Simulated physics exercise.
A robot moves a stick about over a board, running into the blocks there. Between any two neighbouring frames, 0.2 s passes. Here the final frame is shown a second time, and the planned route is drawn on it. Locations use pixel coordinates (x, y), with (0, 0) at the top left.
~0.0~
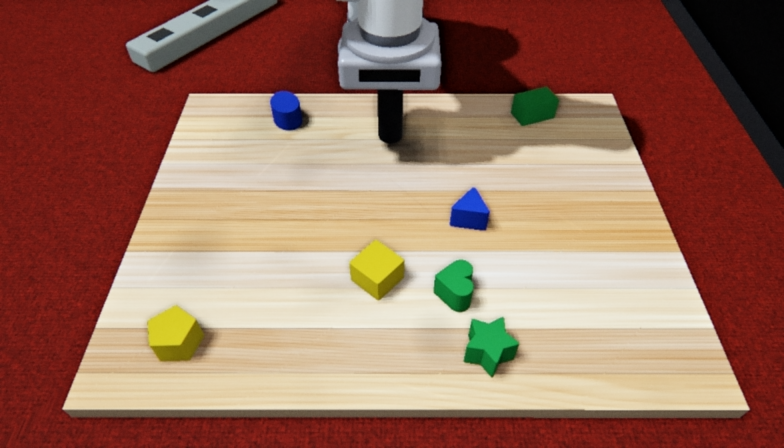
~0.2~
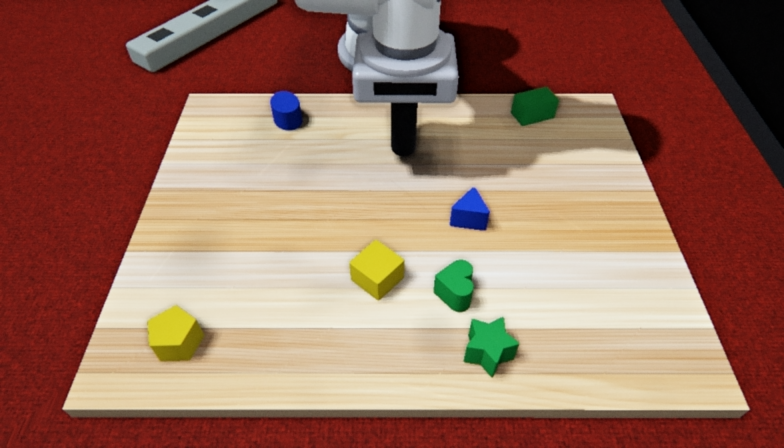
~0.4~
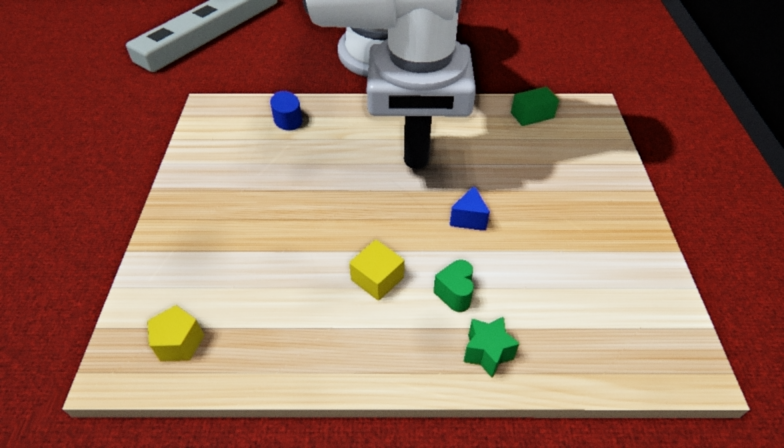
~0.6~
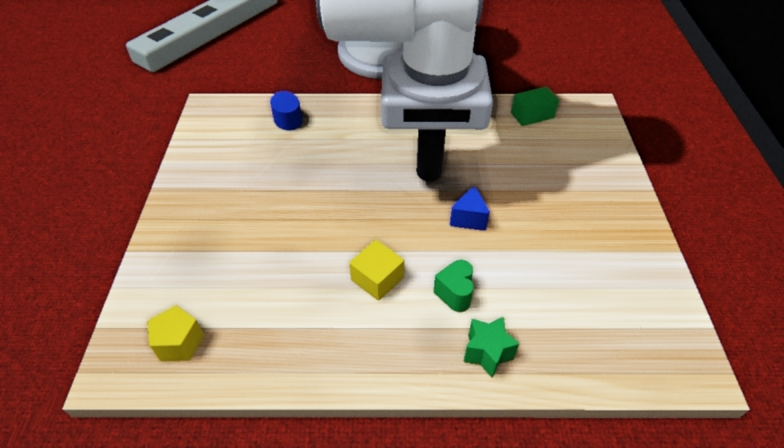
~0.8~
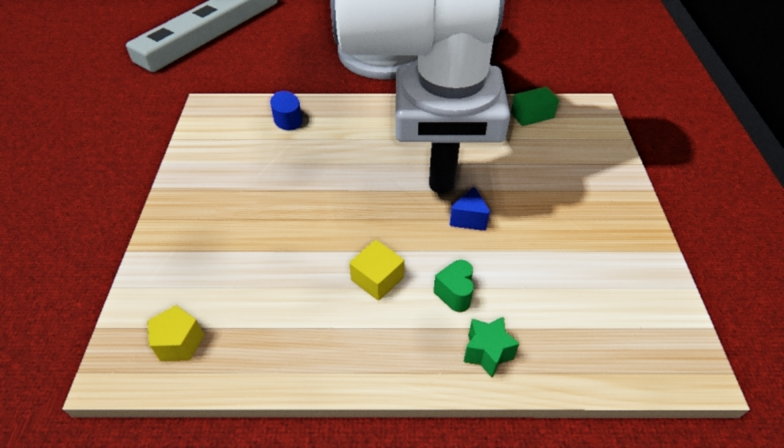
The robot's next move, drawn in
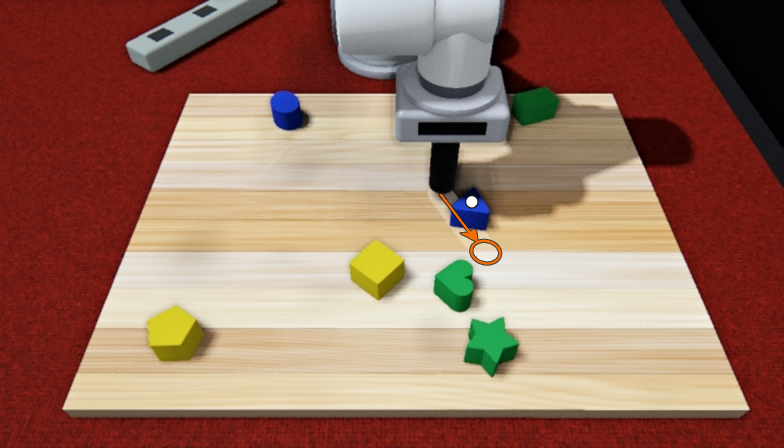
We see a wooden board with blue, green and yellow blocks on a red surface, as a robot arm moves its black stick steadily down and to the right, nearing the blue triangular block while all the blocks stay still.
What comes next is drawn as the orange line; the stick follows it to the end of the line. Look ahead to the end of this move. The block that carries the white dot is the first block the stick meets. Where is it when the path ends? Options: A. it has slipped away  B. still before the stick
B (still before the stick)
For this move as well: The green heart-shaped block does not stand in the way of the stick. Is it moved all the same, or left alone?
It stays put.
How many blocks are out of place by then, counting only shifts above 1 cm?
Looking at the path, I think only one of the blocks ends up more than 1 cm away.
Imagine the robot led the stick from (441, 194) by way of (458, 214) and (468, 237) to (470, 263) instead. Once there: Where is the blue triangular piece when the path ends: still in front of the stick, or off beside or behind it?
In the end it is beside or behind the stick.
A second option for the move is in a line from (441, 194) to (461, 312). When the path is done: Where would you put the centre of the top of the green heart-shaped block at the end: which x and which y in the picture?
Its top face will be centred at roughly (452, 323).
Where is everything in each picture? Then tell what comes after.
Tip of the stick at (390, 137), middles of tops, green heart-shaped block at (458, 276), blue triangular piece at (472, 202), in the first picture.
Stick at (403, 149), nothing pushed, in the second picture.
Stick at (416, 162), nothing pushed, in the third picture.
Stick at (429, 174), nothing pushed, in the fourth picture.
Stick at (442, 186), green heart-shaped block at (458, 276), blue triangular piece at (472, 202), in the fifth picture.
The line goes straight from (441, 194) to (486, 252); the dot is on the blue triangular piece.
The first path, step by step. Halfway along, stick at (464, 214); blue triangular piece at (488, 217), turned 15° anticlockwise.
At the end, stick at (487, 244); green heart-shaped block unmoved; blue triangular piece at (517, 241), turned 30° anticlockwise.
